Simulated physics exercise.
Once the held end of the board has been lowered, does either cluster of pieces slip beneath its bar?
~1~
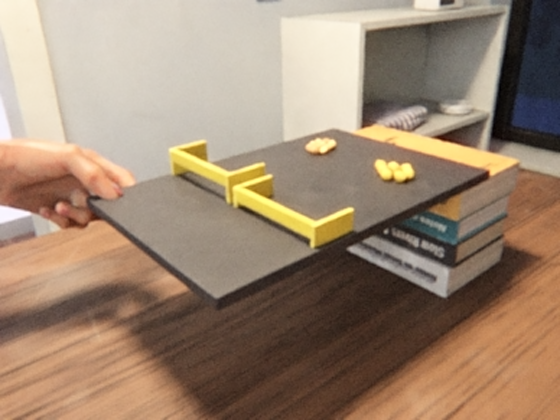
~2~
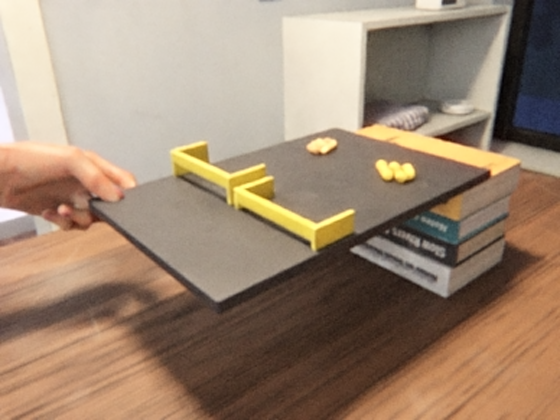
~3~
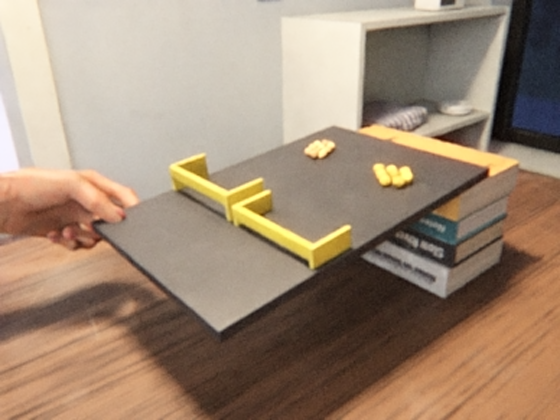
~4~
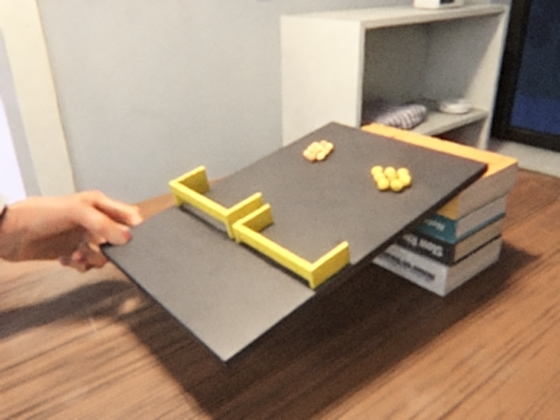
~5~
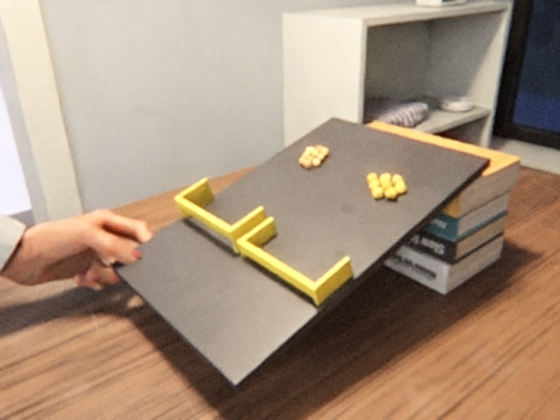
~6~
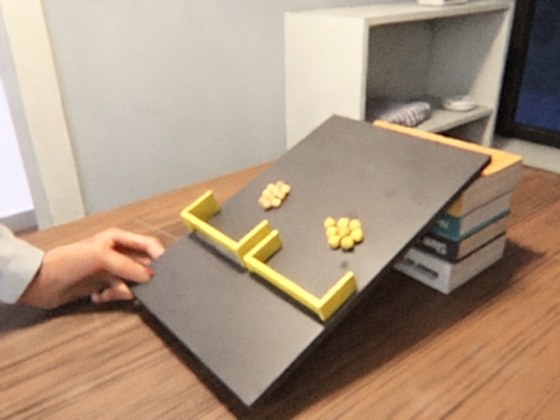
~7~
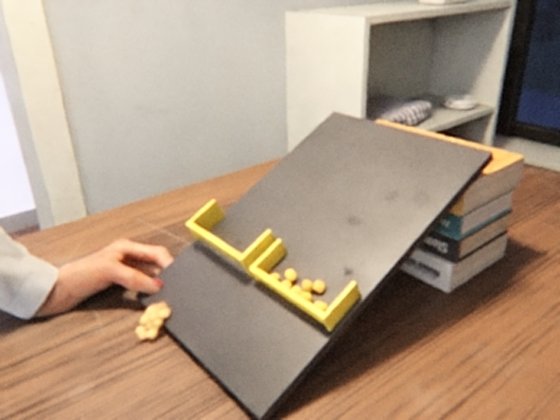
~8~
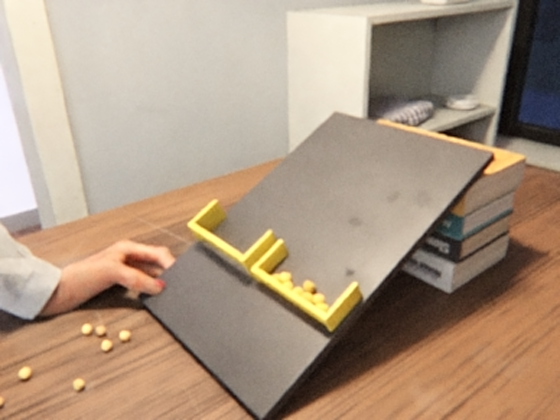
Yes, the farther cluster passes beneath its bar and ends up scattered on the wooden surface. The nearer cluster does not get through and stays lodged against its bar.
